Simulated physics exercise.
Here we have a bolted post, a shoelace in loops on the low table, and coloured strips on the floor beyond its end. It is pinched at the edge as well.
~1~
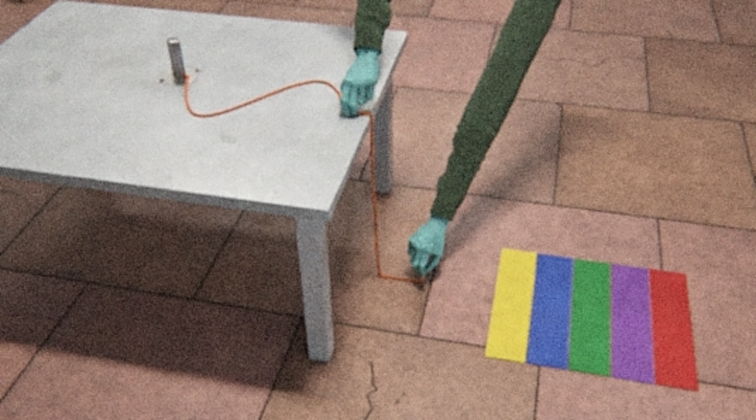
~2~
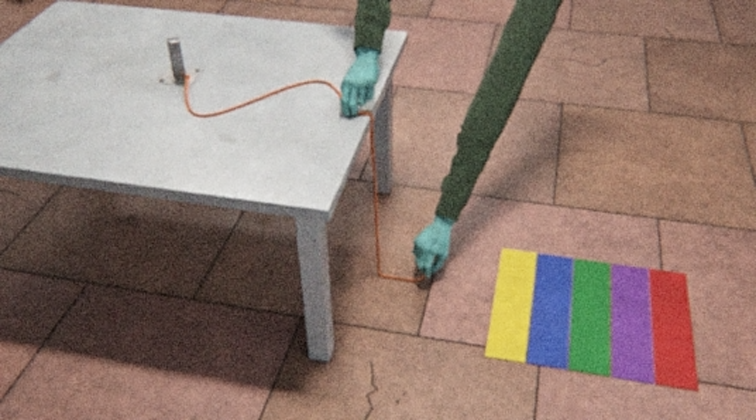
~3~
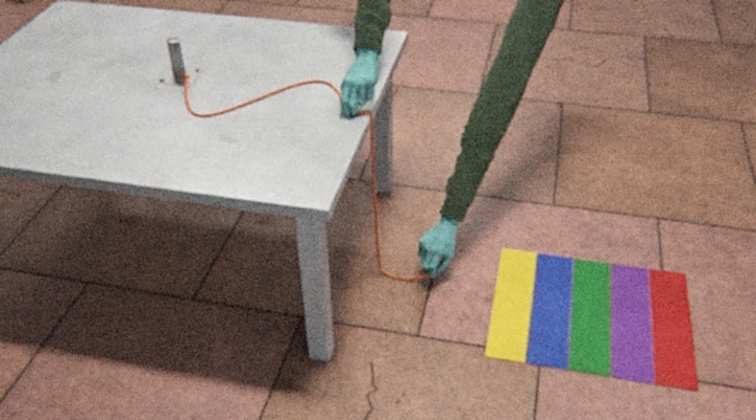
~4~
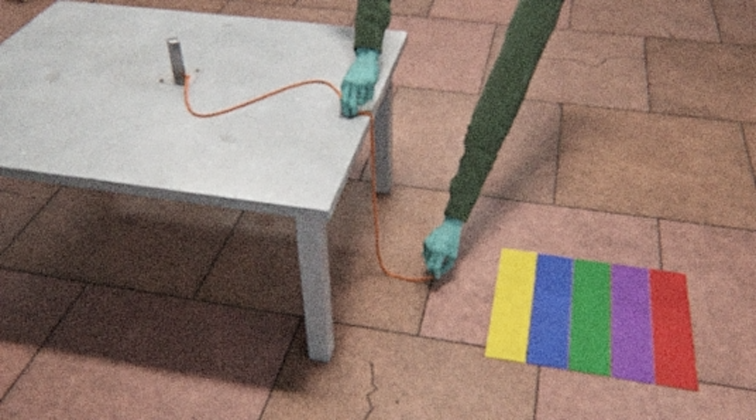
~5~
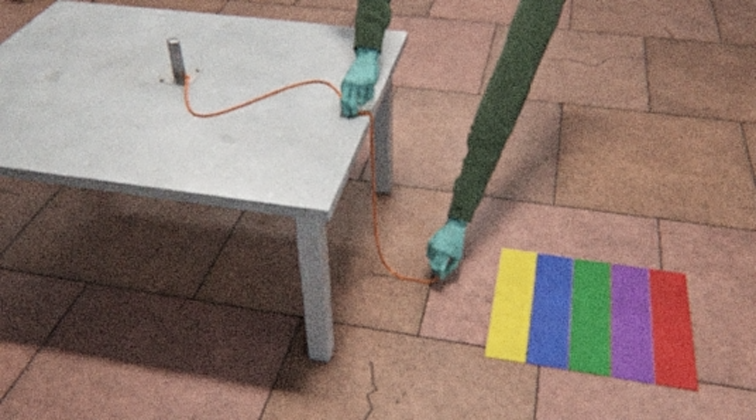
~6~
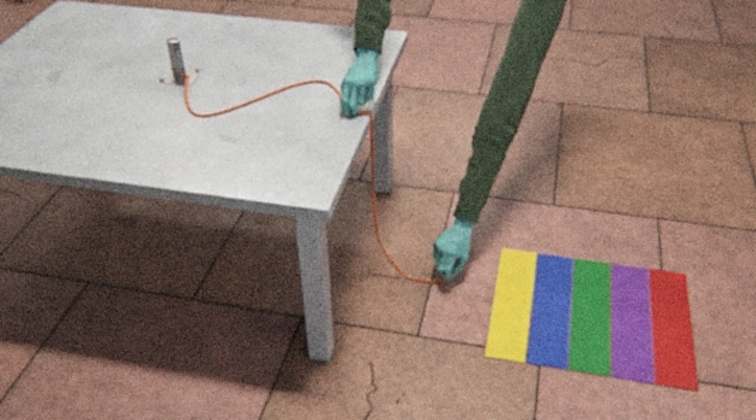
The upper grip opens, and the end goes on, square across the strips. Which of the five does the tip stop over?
The red one.
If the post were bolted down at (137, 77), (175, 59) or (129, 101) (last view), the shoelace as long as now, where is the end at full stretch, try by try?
In that order: (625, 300), (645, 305) and (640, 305).
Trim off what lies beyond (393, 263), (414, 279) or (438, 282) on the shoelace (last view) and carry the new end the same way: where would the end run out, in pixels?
Near (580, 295), (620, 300) and (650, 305).
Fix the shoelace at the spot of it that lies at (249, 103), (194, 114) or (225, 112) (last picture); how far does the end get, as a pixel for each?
Near (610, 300), (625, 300) and (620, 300).
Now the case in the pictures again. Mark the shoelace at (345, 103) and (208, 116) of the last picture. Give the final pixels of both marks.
They go to (428, 150) and to (269, 91).
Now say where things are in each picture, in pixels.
End (425, 272); yellow (508, 338); blue (549, 344); green (590, 351); purple (632, 357); red (675, 364), in the first frame.
End (430, 273); shoelace through (187, 96) (247, 103) (326, 83) (371, 120) (375, 193) (379, 260), in the second frame.
End (435, 274), in the third frame.
End (439, 274); shoelace through (187, 96) (247, 103) (326, 83) (371, 120) (374, 193) (380, 261), in the fourth frame.
End (444, 275), in the fifth frame.
End (450, 276); shoelace through (187, 96) (247, 103) (326, 83) (371, 120) (373, 193) (391, 261), in the sixth frame.
A little later, end near (611, 299); over green.
Next, end near (652, 305); over purple.
When it is tight, end near (675, 309); over red. It halts on the red strip.
